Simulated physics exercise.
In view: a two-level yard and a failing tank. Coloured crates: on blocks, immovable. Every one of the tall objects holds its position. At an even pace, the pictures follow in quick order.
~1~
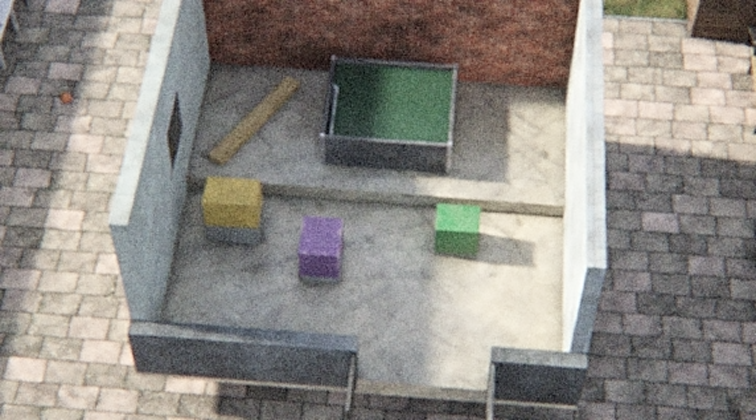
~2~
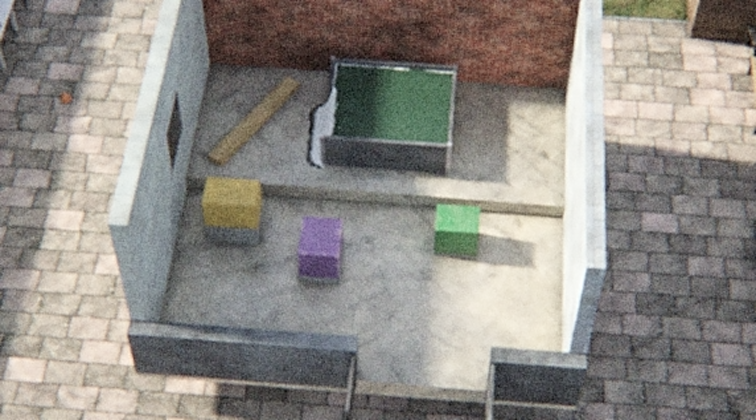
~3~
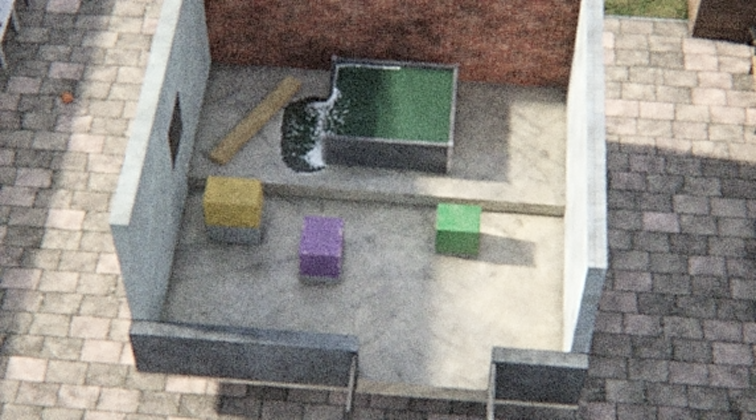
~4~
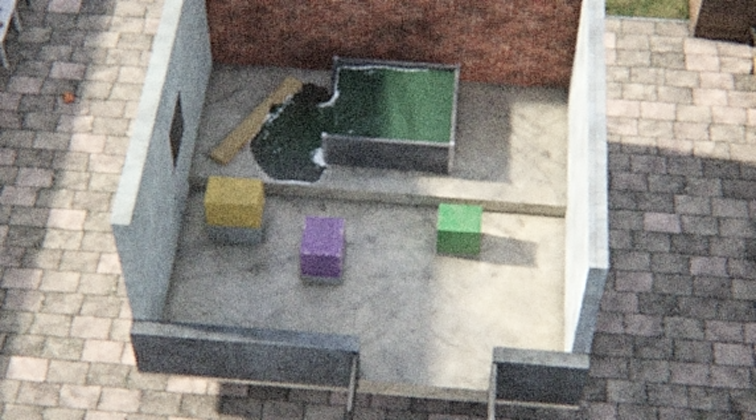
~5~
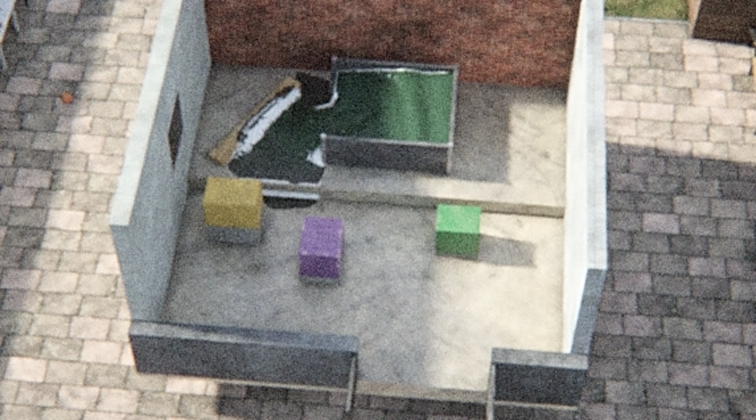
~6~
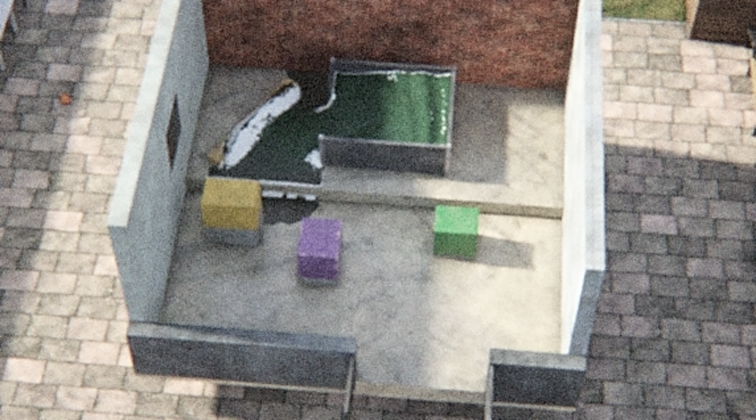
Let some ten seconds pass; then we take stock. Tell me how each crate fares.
One by one: Purple crate: Spared, green crate: Reached, yellow crate: Spared.
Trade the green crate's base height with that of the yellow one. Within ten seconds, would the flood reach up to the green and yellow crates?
In short, green is left untouched; yellow is inundated.
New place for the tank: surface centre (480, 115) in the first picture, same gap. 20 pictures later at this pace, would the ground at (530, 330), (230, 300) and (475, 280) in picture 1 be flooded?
As listed: No water, wet, clear.
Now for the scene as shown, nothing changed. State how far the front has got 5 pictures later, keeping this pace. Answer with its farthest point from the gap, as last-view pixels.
Front's tip: Near (173, 256).
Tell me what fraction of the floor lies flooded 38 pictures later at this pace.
Some 80 in a hundred.
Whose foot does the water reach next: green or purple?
That's the one in purple.
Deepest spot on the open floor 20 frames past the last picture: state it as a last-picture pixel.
Look close to (230, 212).
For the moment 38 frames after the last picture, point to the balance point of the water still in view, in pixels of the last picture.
About (332, 206).
A moment on, water covers 20 % of the floor; the purple crate not reached, the green crate not reached, the yellow crate water round its plinth.
Next, water covers 35 % of the floor; the purple crate not reached, the green crate not reached, the yellow crate water round its plinth.
Then, water covers 50 % of the floor; the purple crate water round its plinth, the green crate not reached, the yellow crate water round its plinth.
Later, water covers 80 % of the floor; the purple crate water round its plinth, the green crate water round its plinth, the yellow crate water round its plinth.
In the end, water covers 90 % of the floor; the purple crate stayed above the water, the green crate was topped, the yellow crate stayed above the water.
